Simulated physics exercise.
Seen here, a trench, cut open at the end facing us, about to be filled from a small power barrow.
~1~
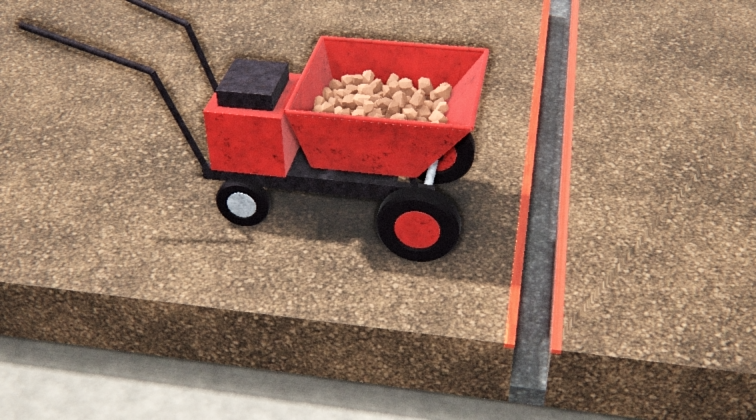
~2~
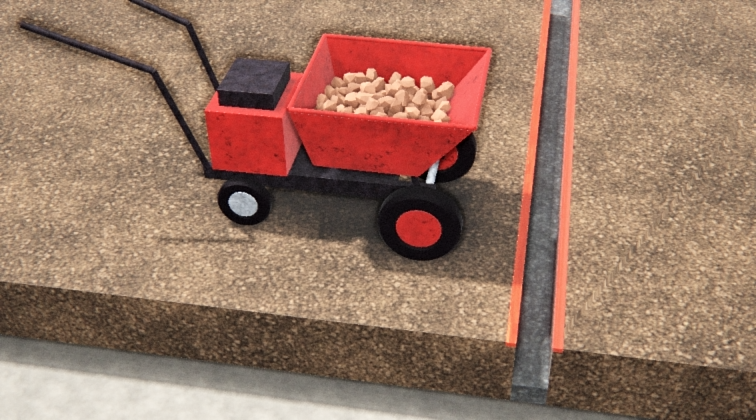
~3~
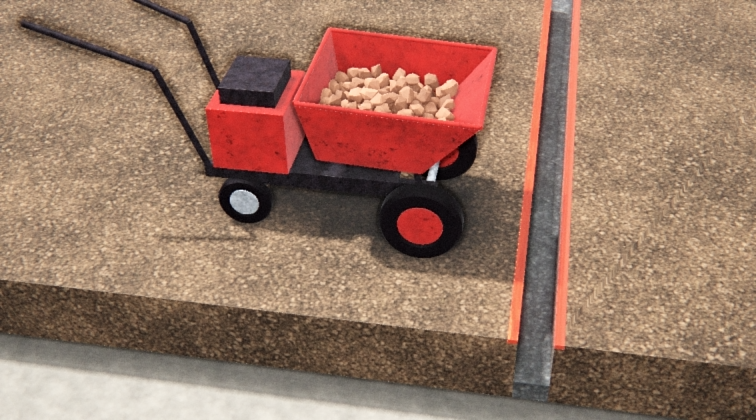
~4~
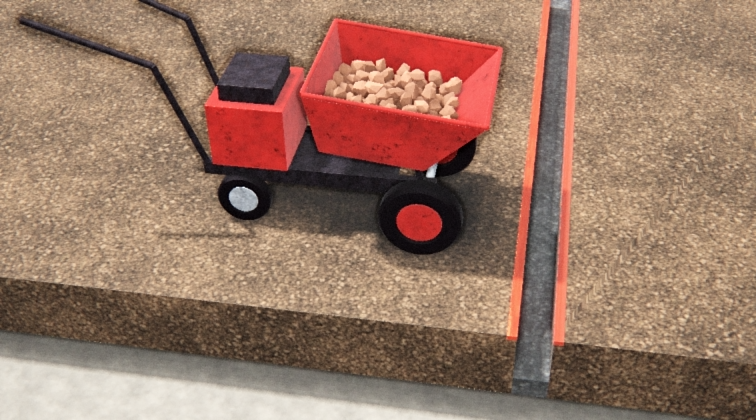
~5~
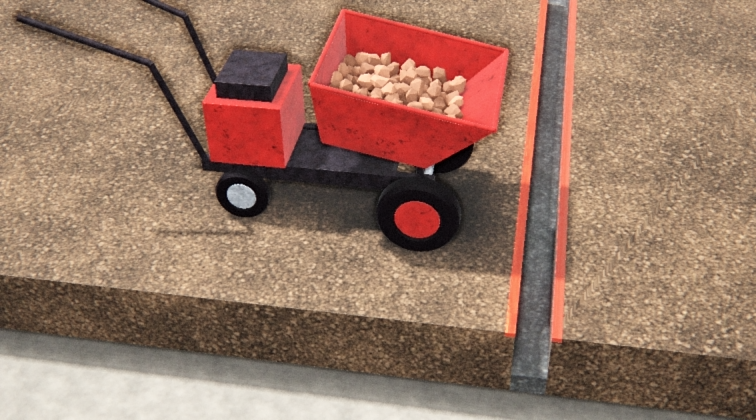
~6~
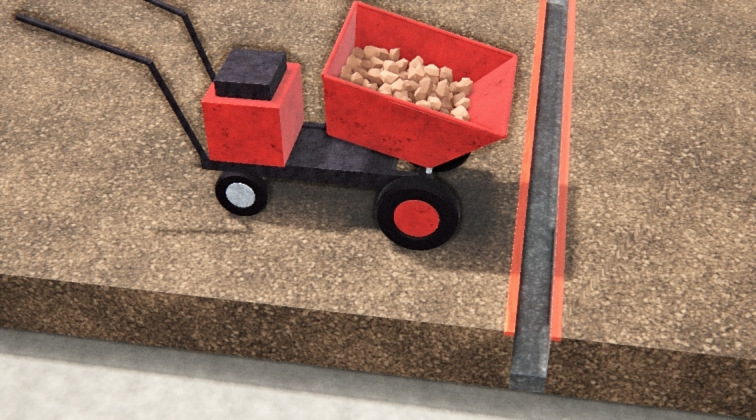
We see a small red barrow loaded with rubble standing on brown ground, left of a narrow, orange-edged trench; its skip starts level, then gradually tilts toward the trench, its rear rising while the wheels stay put.
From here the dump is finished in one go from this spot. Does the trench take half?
The trench ends with less than half of it.
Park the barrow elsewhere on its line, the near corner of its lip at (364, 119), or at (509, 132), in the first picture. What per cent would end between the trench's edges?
The first gives 10 %, the second 0 %.
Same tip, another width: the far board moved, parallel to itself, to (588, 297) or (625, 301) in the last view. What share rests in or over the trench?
Near 90 % and 100 %.
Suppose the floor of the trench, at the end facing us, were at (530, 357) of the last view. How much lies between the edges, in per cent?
Some 0 per cent.
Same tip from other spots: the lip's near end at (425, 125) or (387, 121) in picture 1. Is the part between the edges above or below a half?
First the larger part, then less than half.
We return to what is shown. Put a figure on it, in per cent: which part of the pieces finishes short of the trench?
Some 0 per cent.
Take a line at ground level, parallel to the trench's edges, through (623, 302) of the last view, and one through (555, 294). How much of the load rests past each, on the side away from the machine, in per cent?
About 10 and 50 per cent.
Soon after the last picture, skip tipped steeply; all in the skip.
A little later, skip tipped right over; nearly all in the skip; a stray few in or heaped over the trench; a small part beyond it.
Later still, skip tipped right over; about half in the skip; a small part in or heaped over the trench; about half beyond it.
At rest, skip tipped right over; about half in the skip; a small part in or heaped over the trench; about half beyond it.
